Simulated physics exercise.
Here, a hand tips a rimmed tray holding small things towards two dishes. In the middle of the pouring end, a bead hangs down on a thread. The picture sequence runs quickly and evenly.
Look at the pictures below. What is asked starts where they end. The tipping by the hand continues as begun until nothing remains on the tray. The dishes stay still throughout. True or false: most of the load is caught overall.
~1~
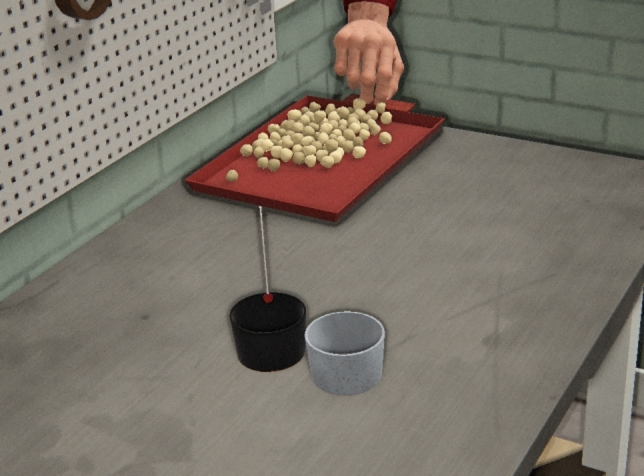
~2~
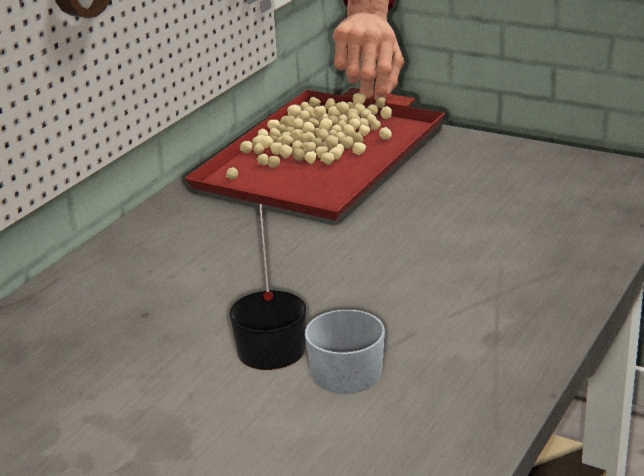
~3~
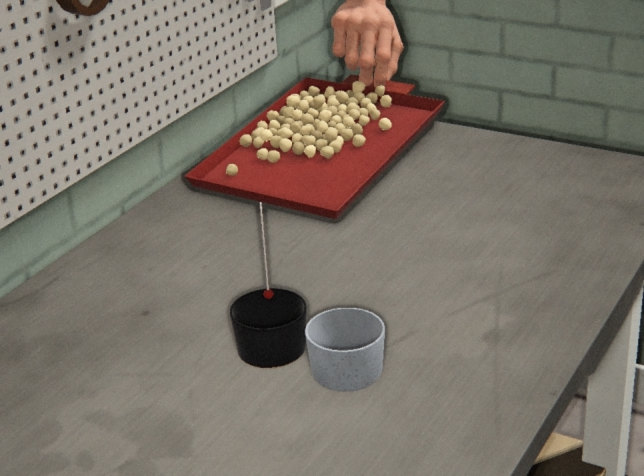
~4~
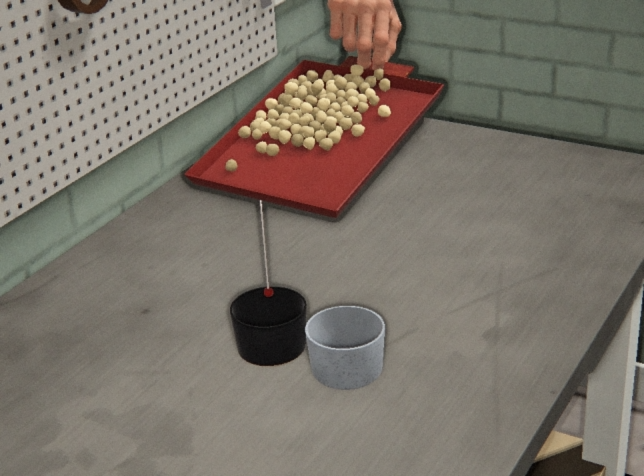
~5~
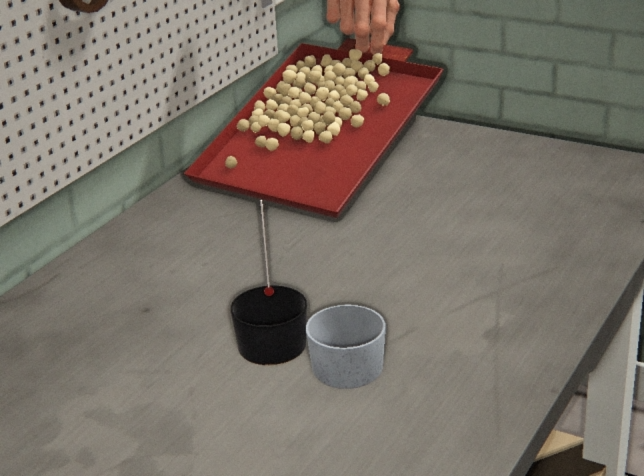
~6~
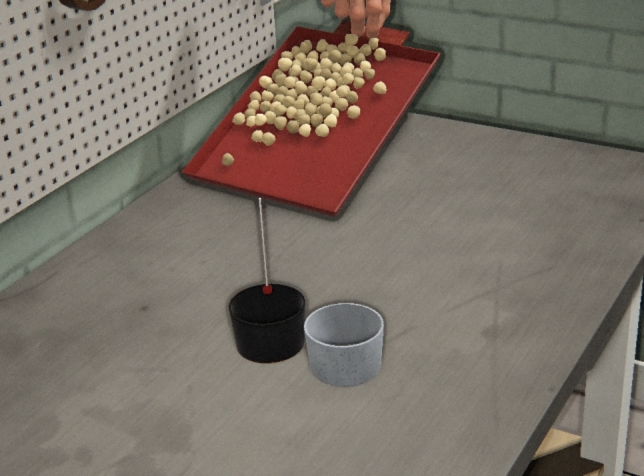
False - less than half is caught.
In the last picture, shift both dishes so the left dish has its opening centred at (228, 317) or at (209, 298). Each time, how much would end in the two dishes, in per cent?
Around 70 and then 30 per cent.
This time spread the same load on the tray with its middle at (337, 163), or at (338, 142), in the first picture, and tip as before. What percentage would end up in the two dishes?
You'd get 10 % the first time and 20 % the second.
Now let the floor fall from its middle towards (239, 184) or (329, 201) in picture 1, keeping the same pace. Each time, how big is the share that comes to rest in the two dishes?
Close to 0 percent first and close to 50 percent second.
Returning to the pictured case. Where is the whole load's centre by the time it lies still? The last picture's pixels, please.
Near pixel (265, 396).
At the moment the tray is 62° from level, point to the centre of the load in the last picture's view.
(271, 197).
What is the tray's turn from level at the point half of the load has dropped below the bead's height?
My estimate is some 75 degrees.
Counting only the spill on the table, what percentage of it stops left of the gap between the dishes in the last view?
Estimate: About 90 per cent.
Soon after the last picture, tray tipped steeply; about two thirds on the tray; a small part outside both; about a third in the air.
A little later, tray tipped past a quarter turn; a small part on the tray; a small part in the right dish; a small part in the left dish; about two thirds outside both; about a quarter in the air.
Later still, tray tipped past a quarter turn; a small part in the right dish; a small part in the left dish; most outside both.
At rest, tray tipped past a quarter turn; a small part in the right dish; a small part in the left dish; most outside both.
